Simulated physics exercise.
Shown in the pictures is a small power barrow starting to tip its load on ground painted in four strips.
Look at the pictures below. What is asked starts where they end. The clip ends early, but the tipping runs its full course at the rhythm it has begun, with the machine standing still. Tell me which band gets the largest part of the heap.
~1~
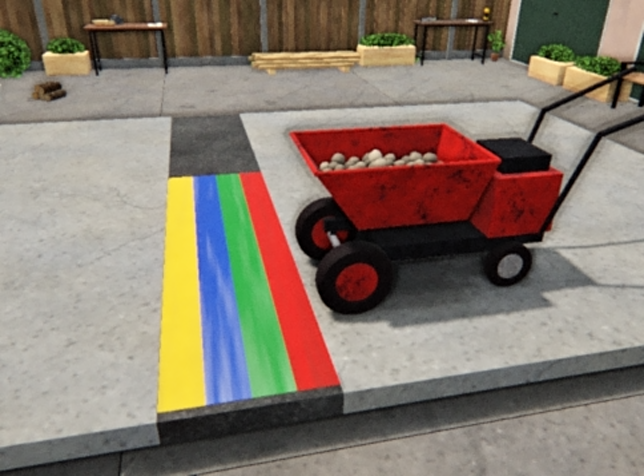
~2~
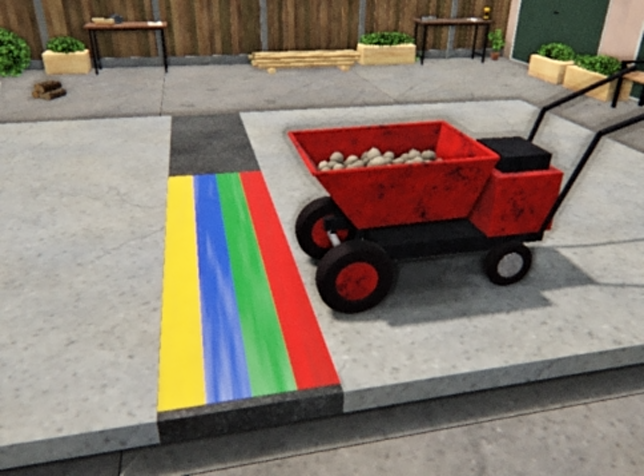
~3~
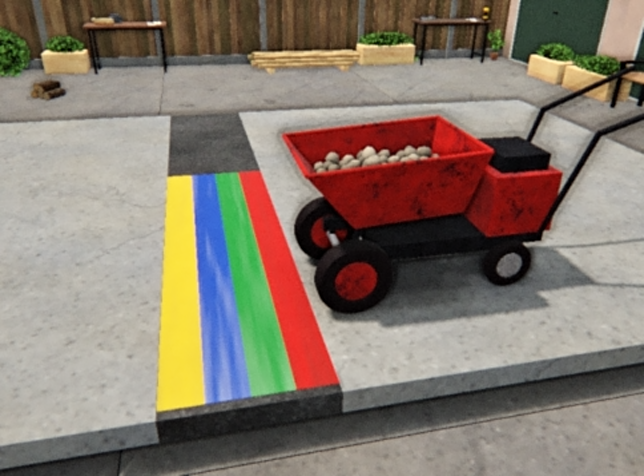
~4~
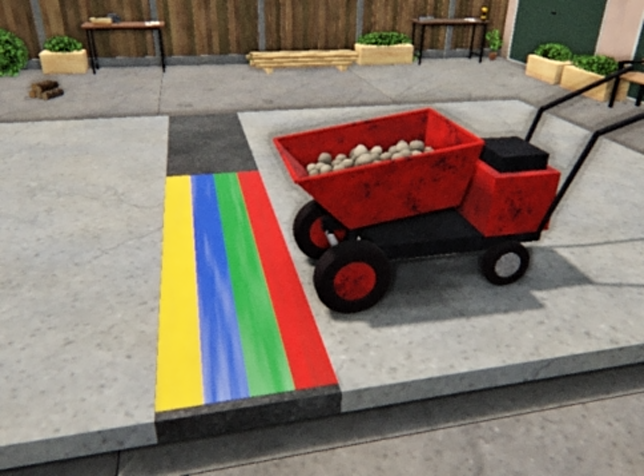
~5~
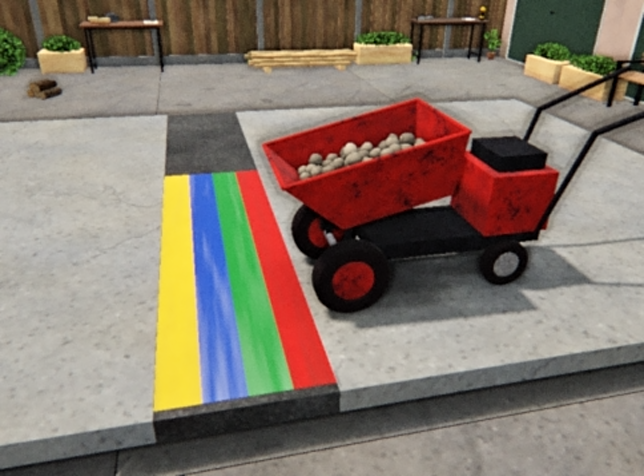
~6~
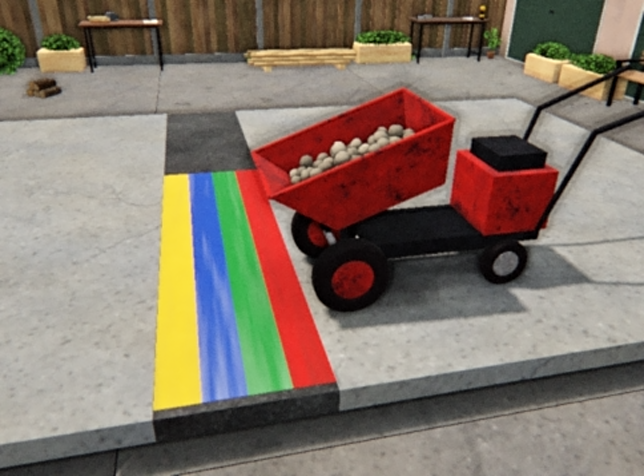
I would say the yellow band gets the largest part.
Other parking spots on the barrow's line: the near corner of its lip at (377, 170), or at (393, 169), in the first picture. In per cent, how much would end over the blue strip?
That works out to 20 per cent for the first position and 10 per cent for the second.
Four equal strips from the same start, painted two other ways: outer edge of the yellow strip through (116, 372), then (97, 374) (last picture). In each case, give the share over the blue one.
Near 30 and 40 in a hundred.
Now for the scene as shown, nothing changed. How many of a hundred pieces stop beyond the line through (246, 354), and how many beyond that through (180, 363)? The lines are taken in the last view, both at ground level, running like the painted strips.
Result, first then second: 70 %, 40 %.
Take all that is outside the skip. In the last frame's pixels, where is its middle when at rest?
Last view, resting centre - approx. (174, 296).
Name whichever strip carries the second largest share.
The answer is that blue strip.
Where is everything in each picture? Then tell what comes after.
Lip of the skip near (316, 174), level; top of the load near (388, 166), river pebbles; red strip near (305, 344); green strip near (265, 349); blue strip near (224, 355); yellow strip near (181, 361), in the first picture.
Lip of the skip near (314, 174), level; top of the load near (387, 164), in the second picture.
Lip of the skip near (307, 177), tipped barely; top of the load near (394, 162), in the third picture.
Lip of the skip near (297, 182), tipped a little; top of the load near (405, 158), in the fourth picture.
Lip of the skip near (284, 189), tipped a little; top of the load near (407, 152), in the fifth picture.
Lip of the skip near (271, 198), tipped clearly; top of the load near (396, 144); red strip near (301, 341); green strip near (261, 347); blue strip near (220, 353); yellow strip near (177, 359), in the sixth picture.
Shortly afterwards, skip tipped steeply; the whole lot in the skip.
Next, skip tipped right over; near two thirds in the skip; a little over the blue strip; a little over the yellow strip; only a few off the paint.
Some moments later, skip tipped right over; near a quarter in the skip; near a quarter over the blue strip; near a quarter over the yellow strip; near a quarter off the paint.
In the end, skip tipped right over; near a quarter in the skip; none at all over the red strip; none at all over the green strip; near a quarter over the blue strip; near a quarter over the yellow strip; near a quarter off the paint.
